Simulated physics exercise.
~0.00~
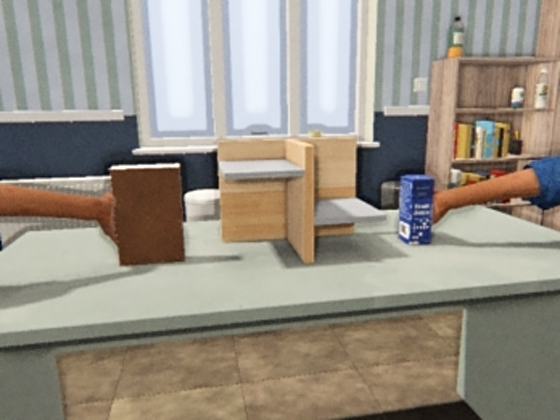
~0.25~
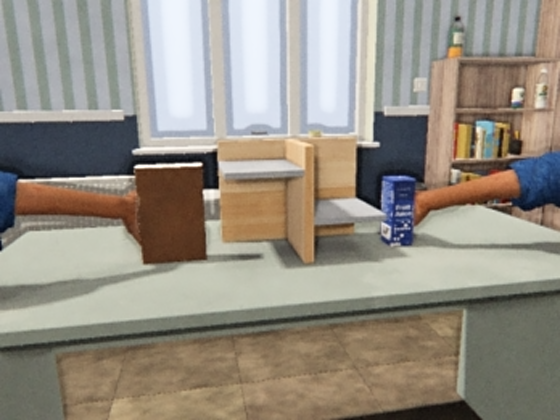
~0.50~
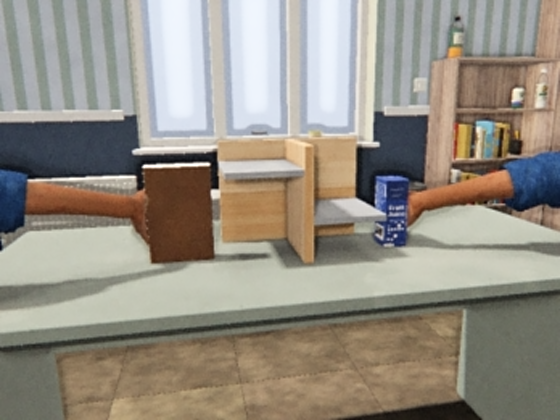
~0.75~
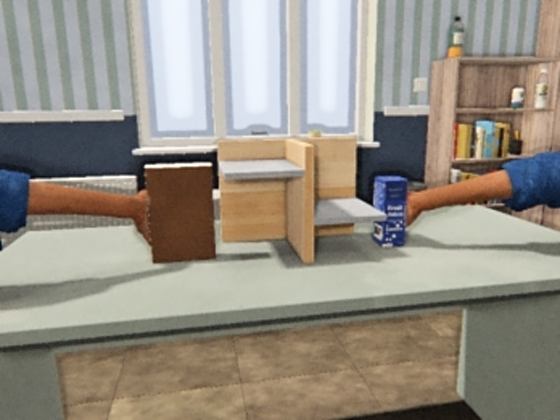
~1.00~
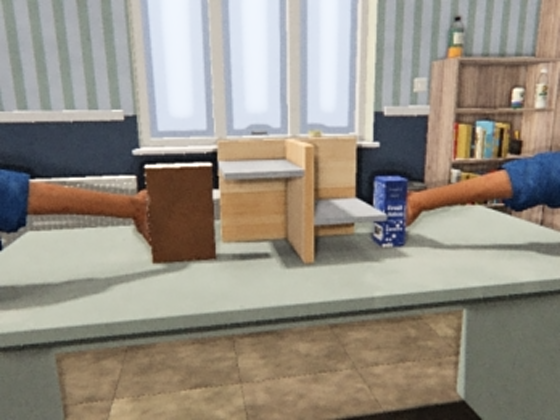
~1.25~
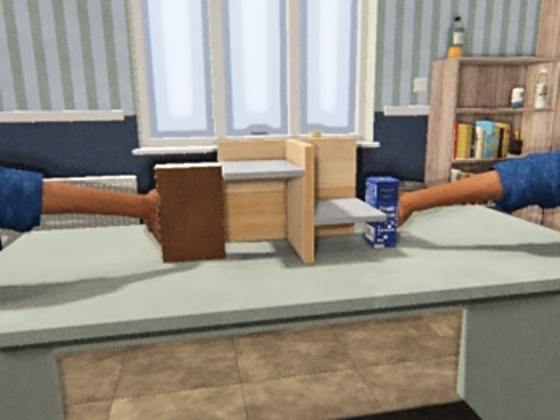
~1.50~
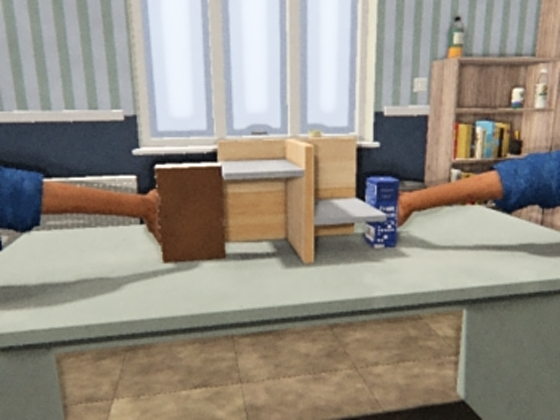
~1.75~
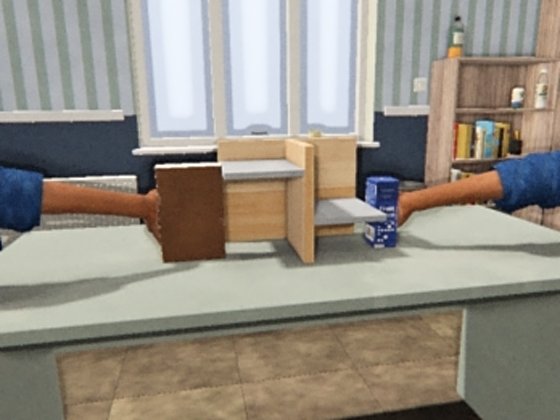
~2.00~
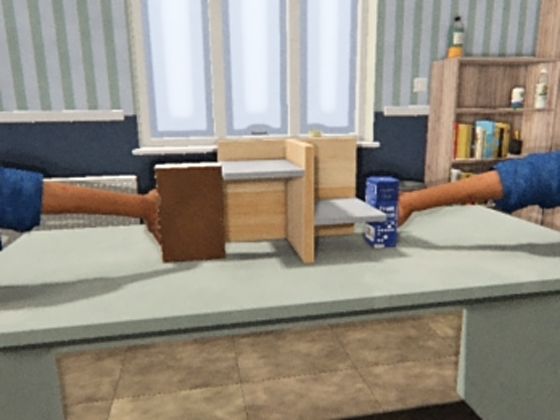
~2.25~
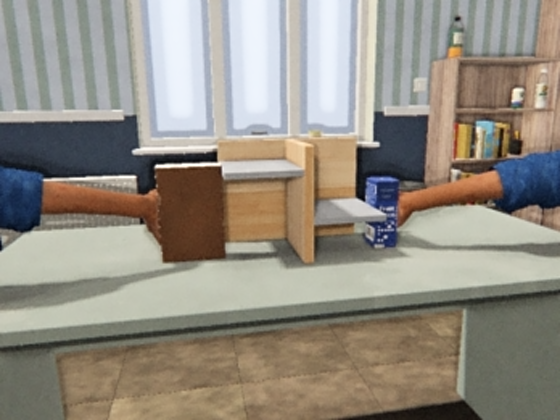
Two arms in blue sleeves reach in from either side of a pale grey-green table, seen from the front in a room with striped wallpaper, a window and a bookcase at right. The left hand holds an upright brown book, the right hand an upright blue carton, and between them stands a low wooden rack with grey shelves. The hands slide the book right and the carton left, toward the rack. Both pause briefly, then edge inward again up to the openings. There they stop, too tall to pass under the shelves, and stay upright, still held.
